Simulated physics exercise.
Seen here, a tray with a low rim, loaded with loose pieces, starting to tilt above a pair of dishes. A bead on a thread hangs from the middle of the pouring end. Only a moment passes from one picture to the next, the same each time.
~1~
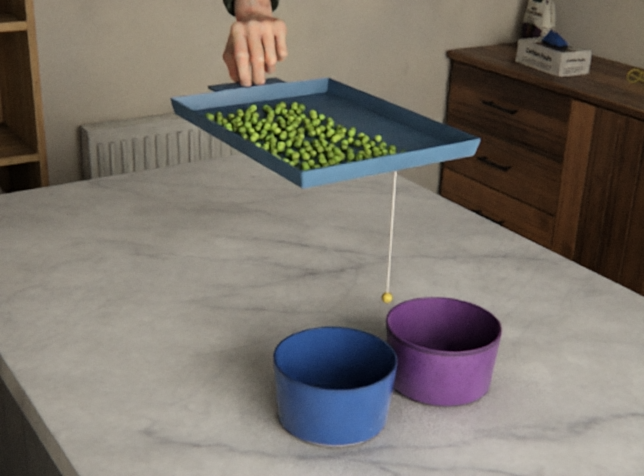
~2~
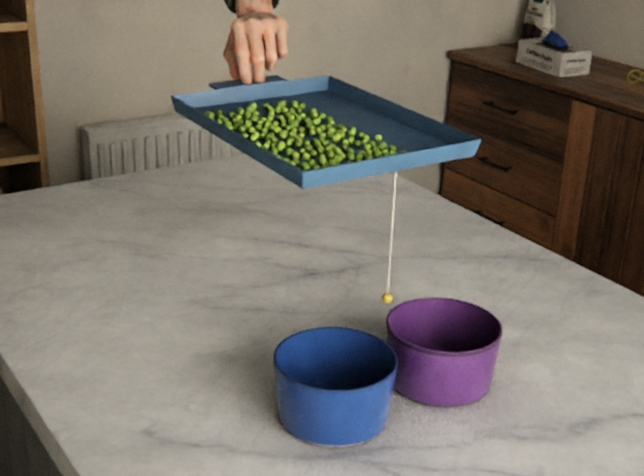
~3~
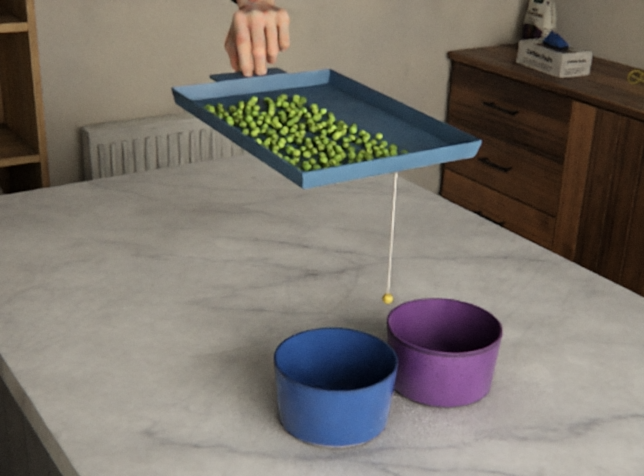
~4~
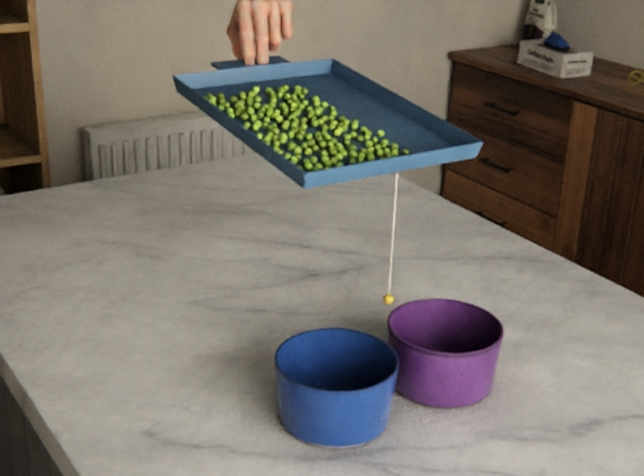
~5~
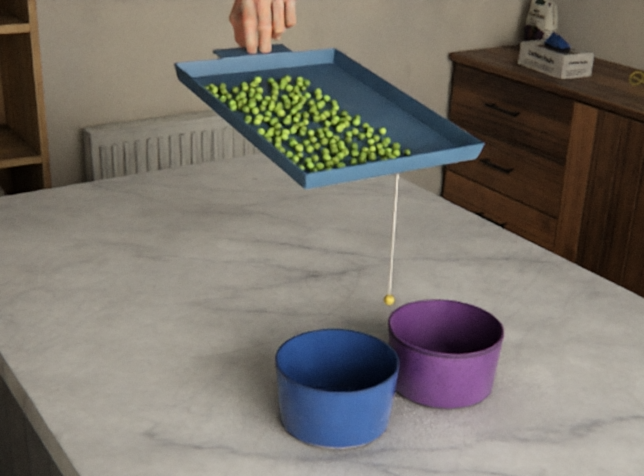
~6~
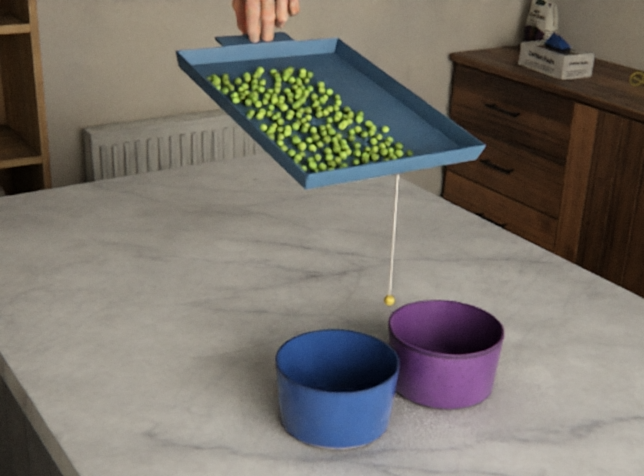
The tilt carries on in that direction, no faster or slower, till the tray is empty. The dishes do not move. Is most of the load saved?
Together they catch the larger part.
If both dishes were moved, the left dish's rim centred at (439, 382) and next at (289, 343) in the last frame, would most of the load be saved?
At the first place below a half, at the second below a half.
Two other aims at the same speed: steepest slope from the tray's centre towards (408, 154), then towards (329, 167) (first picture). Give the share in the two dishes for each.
The first gives 40 %, the second 90 %.
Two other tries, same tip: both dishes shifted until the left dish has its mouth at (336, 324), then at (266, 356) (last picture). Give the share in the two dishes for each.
First some 20, then 20 per cent.
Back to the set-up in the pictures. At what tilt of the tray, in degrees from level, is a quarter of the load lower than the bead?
Near 95 degrees.
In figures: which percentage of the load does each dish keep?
The left dish has 30 per cent, the right dish has 50.
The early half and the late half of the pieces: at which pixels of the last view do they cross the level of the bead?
Early half (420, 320), late half (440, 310).
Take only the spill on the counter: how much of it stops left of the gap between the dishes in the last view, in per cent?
About 0 per cent.
Soon after the last picture, tray tipped steeply; nearly all on the tray; a stray few in the left dish; a stray few in the right dish; a stray few outside both.
A little later, tray tipped right over; about half on the tray; a stray few in the left dish; a stray few in the right dish; a stray few outside both; about half in the air.
Later still, tray tipped past a quarter turn; about a quarter in the left dish; about half in the right dish; about a quarter outside both.
At rest, tray tipped past a quarter turn; about a quarter in the left dish; about half in the right dish; about a quarter outside both.
